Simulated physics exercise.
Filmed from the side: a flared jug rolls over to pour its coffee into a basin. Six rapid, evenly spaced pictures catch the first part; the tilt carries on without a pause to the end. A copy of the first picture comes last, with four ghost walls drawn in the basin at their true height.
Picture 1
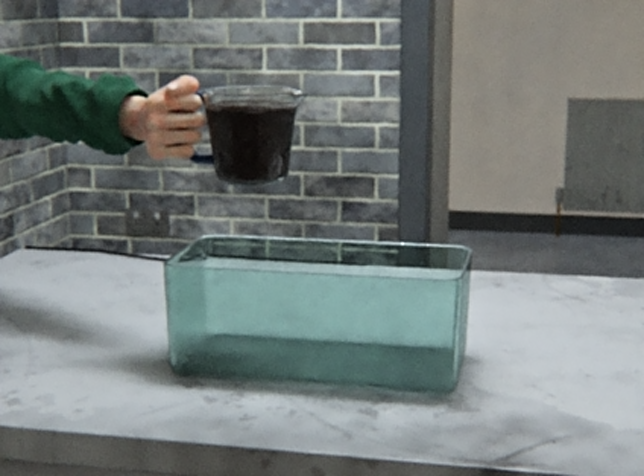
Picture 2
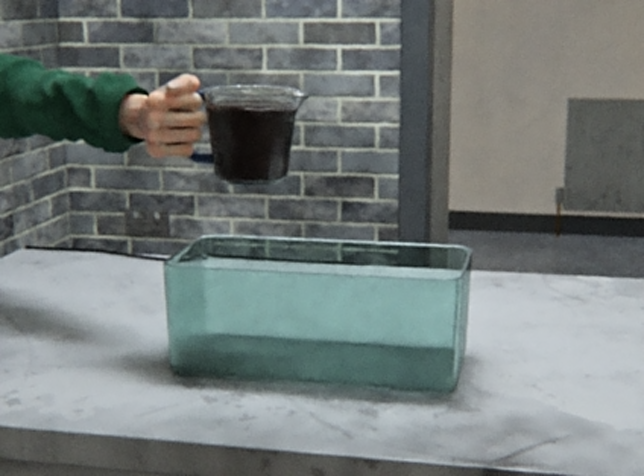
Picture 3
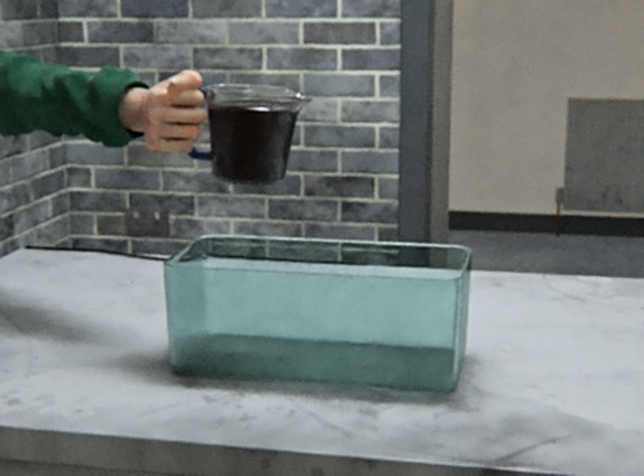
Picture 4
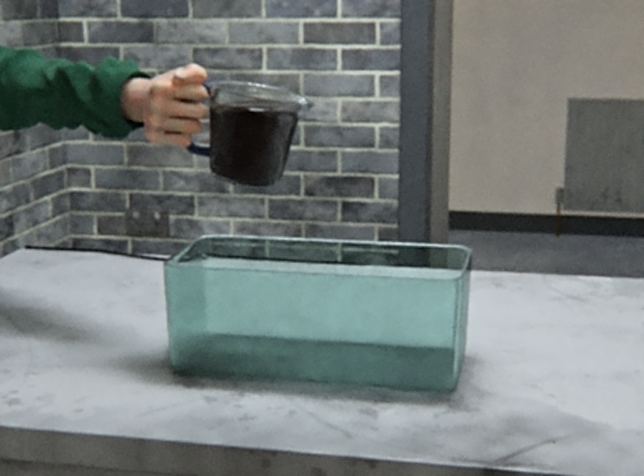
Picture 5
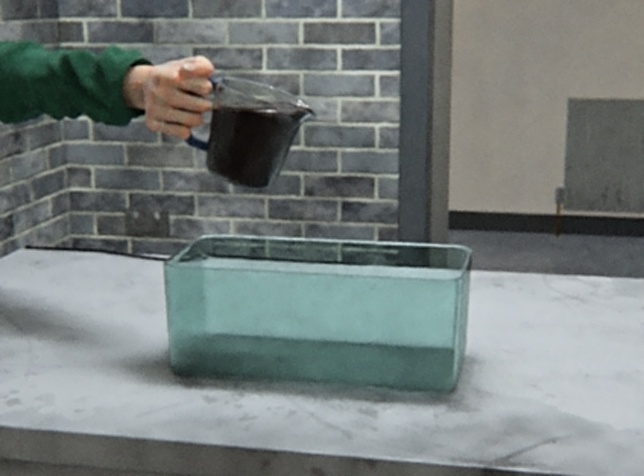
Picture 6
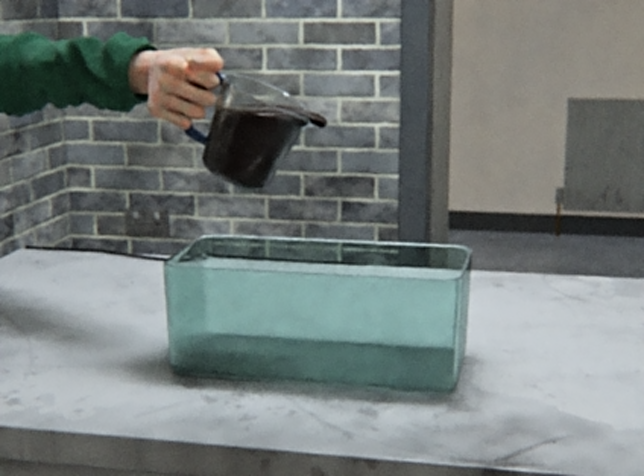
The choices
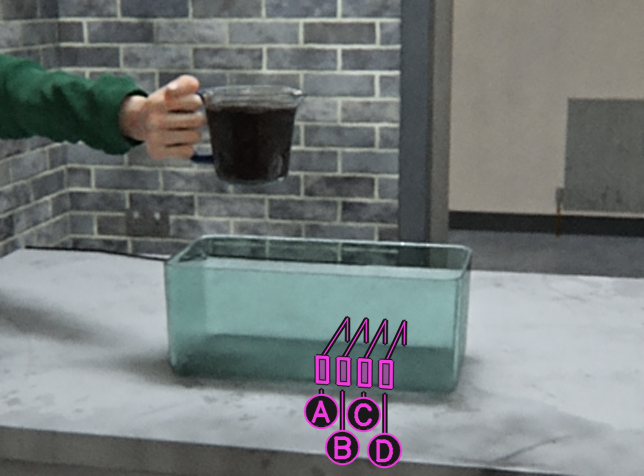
A hand in a green sleeve tilting a glass jug of coffee rightward above a clear basin, coffee reaching over its lip.
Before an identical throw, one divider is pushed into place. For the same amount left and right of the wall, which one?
Slot C does it best.
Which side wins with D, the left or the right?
The left side.
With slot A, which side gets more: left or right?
More ends on the right.
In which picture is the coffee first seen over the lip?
In picture 6.
On the marked copy, A at (321, 389); B at (342, 391); C at (363, 392); D at (384, 394).
If A is chosen, about 8 % ends left of the wall and 91 % right of it.
If B is chosen, about 25 % ends left of the wall and 74 % right of it.
If C is chosen, about 52 % ends left of the wall and 47 % right of it.
If D is chosen, about 88 % ends left of the wall and 10 % right of it.
